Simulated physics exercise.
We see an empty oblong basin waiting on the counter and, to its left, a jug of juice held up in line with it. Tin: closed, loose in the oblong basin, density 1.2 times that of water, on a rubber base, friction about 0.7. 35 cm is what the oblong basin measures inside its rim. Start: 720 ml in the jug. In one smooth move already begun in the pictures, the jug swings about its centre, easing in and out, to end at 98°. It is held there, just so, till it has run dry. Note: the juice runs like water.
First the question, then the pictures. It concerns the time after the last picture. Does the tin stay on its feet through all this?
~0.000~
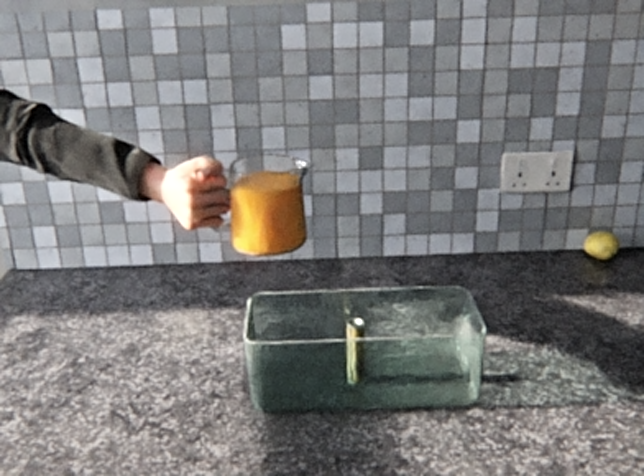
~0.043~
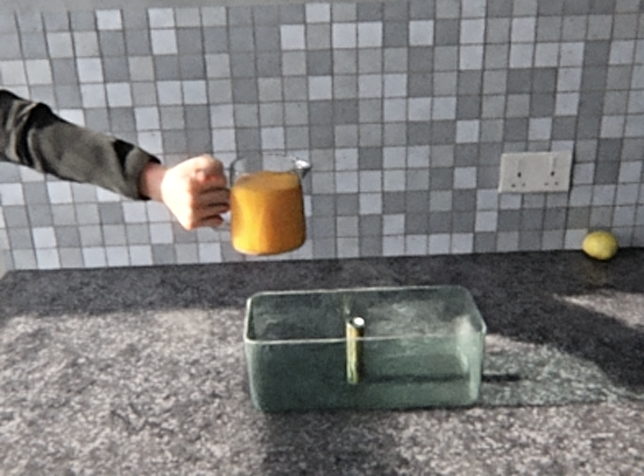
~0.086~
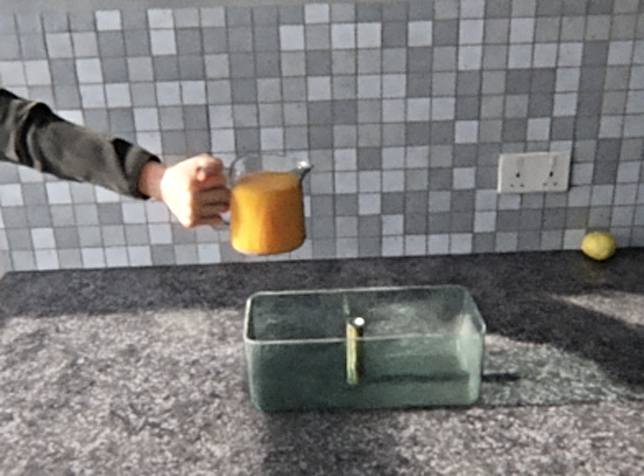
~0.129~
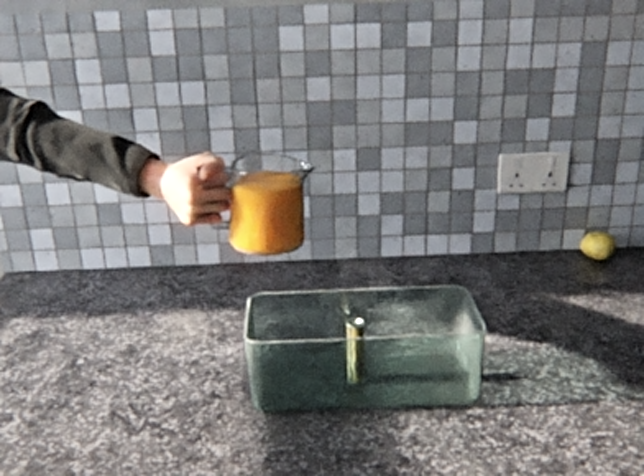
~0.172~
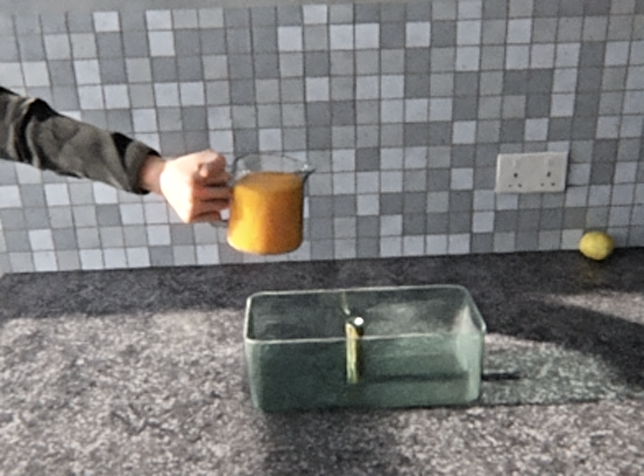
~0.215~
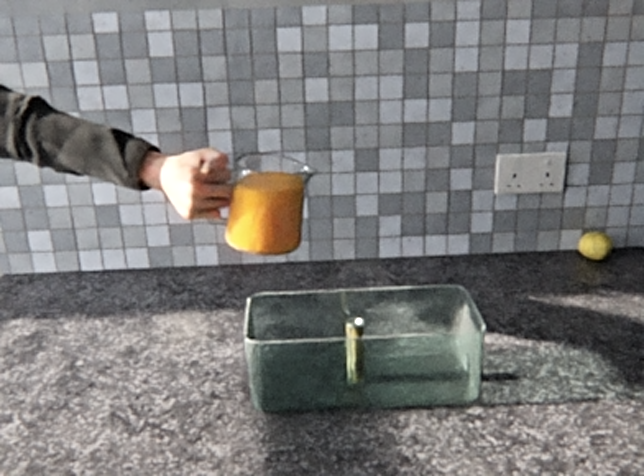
Looks to me like it holds out.
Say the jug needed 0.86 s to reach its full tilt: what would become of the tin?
Then the tin does not tip.
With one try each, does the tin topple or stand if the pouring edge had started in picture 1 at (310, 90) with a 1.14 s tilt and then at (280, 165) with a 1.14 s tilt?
Try 1: Still standing; try 2: Tipped over.
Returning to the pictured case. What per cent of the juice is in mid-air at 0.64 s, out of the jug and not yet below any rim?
Around 10 in a hundred.
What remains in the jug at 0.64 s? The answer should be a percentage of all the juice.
Still held: Roughly 90 % of the total.
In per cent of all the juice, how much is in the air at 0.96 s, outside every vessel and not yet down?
Close to 26 per cent.
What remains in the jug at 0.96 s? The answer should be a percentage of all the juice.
44 %.
By 0.64 s the tilt is 59° and 91 per cent is still to pour; the tin stands where it began.
By 0.96 s the tilt is 92° and 44 per cent is still to pour; the tin stands where it began.
By 1.28 s the tilt is 98° and 11 per cent is still to pour; the tin stands where it began.
By 1.64 s the tilt is 98° and 2 per cent is still to pour; the tin stands where it began.
At rest the tin stands where it began.
